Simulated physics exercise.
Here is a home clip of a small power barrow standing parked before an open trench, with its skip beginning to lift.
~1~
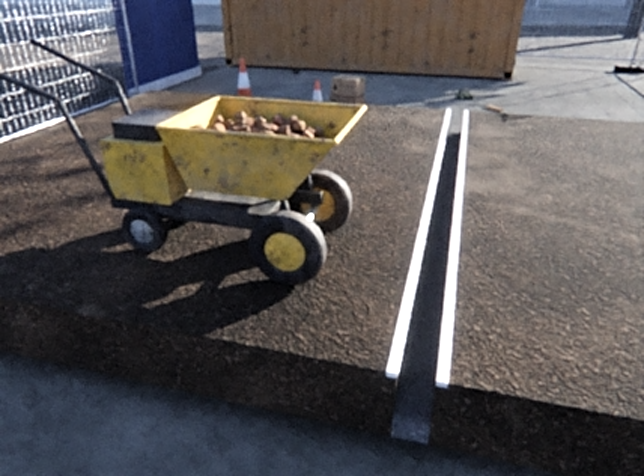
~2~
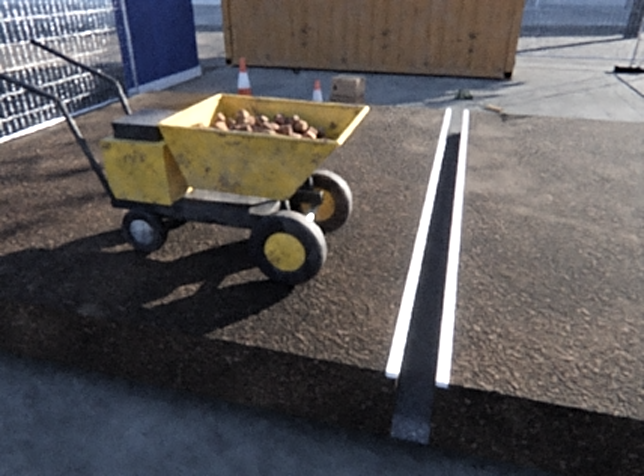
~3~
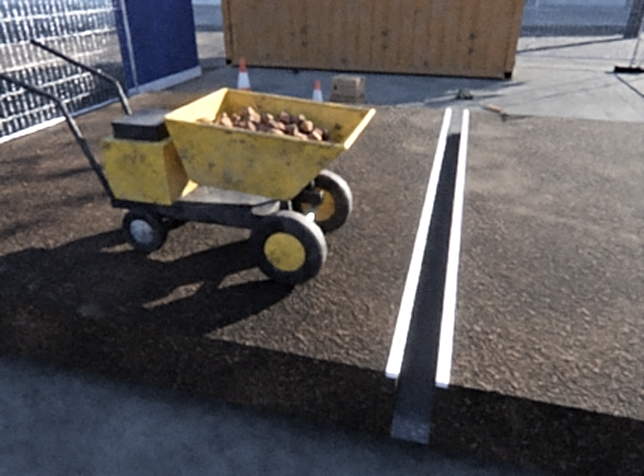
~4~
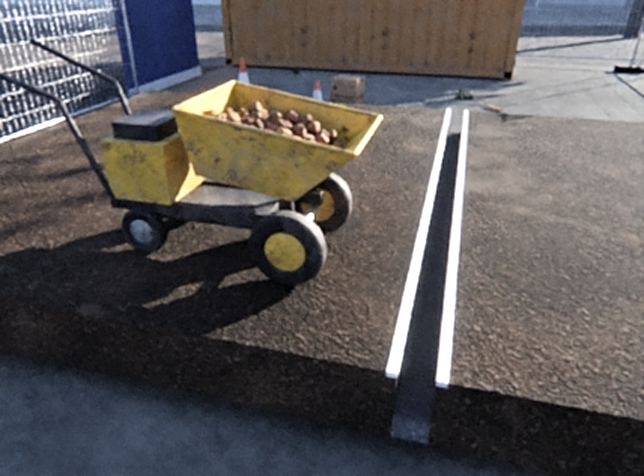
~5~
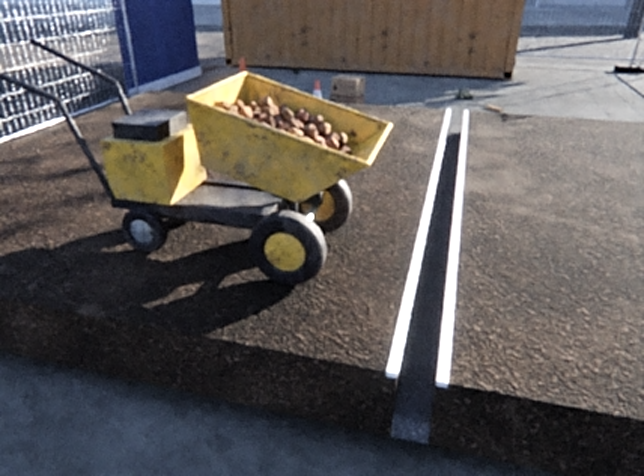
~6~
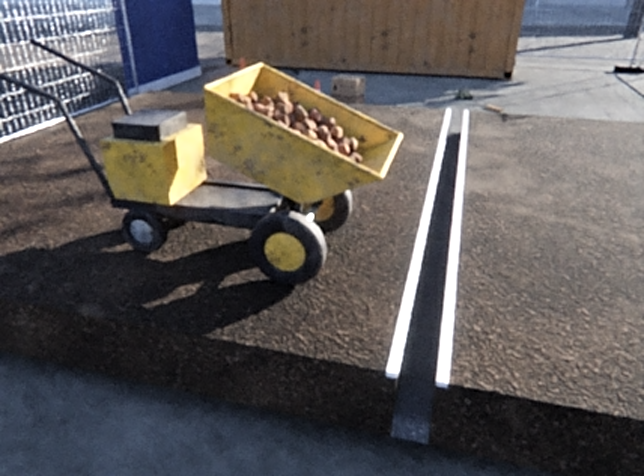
At first, a yellow power barrow loaded with brown clods stands parked on dark ground, its skip level, left of a narrow trench edged in white. The skip then begins tilting, its back rising and its front lip shifting right and downward, until it slants clearly toward the trench while the wheels stay still.
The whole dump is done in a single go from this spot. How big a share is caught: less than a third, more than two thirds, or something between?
From what I can see, the trench share is a third to two-thirds.
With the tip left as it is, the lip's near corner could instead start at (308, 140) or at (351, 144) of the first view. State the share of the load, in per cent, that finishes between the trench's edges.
Approximately 50 per cent and 30 per cent, in that order.
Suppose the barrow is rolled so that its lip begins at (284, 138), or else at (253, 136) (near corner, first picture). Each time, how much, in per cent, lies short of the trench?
About 20 per cent first, about 40 per cent second.
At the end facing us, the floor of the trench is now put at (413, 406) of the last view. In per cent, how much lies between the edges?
I'd guess close to 40 percent.
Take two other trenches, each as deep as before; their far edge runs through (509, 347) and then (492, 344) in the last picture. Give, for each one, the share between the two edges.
100 % and 90 %, give or take.
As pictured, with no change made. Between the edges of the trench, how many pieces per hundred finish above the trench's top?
About 10 %.
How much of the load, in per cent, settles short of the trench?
It works out to roughly 0 percent.
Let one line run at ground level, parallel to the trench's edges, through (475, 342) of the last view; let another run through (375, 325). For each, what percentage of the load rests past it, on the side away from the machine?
In turn 20 and 80 in a hundred.
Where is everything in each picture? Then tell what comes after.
The first picture shows lip of the skip at (335, 143), level; top of the load at (258, 137), clay clods; first edge of the trench at (401, 328); far edge at (446, 336), the trench under half as wide as the skip, and about as deep as wide.
The second picture shows lip of the skip at (337, 144), tipped barely; top of the load at (260, 136).
The third picture shows lip of the skip at (344, 148), tipped barely; top of the load at (247, 129).
The fourth picture shows lip of the skip at (355, 155), tipped a little; top of the load at (252, 125).
The fifth picture shows lip of the skip at (367, 165), tipped clearly; top of the load at (253, 127).
The sixth picture shows lip of the skip at (380, 178), tipped clearly; top of the load at (259, 110); first edge of the trench at (401, 328); far edge at (446, 336).
Soon, skip tipped steeply; all in the skip.
A while on, skip tipped right over; about two thirds in the skip; about a quarter in or heaped over the trench; a small part beyond it; a stray few falling.
Towards the end, skip tipped right over; about a quarter in the skip; about half in or heaped over the trench; about a quarter beyond it.
Finally, skip tipped right over; about a quarter in the skip; about half in or heaped over the trench; about a quarter beyond it.
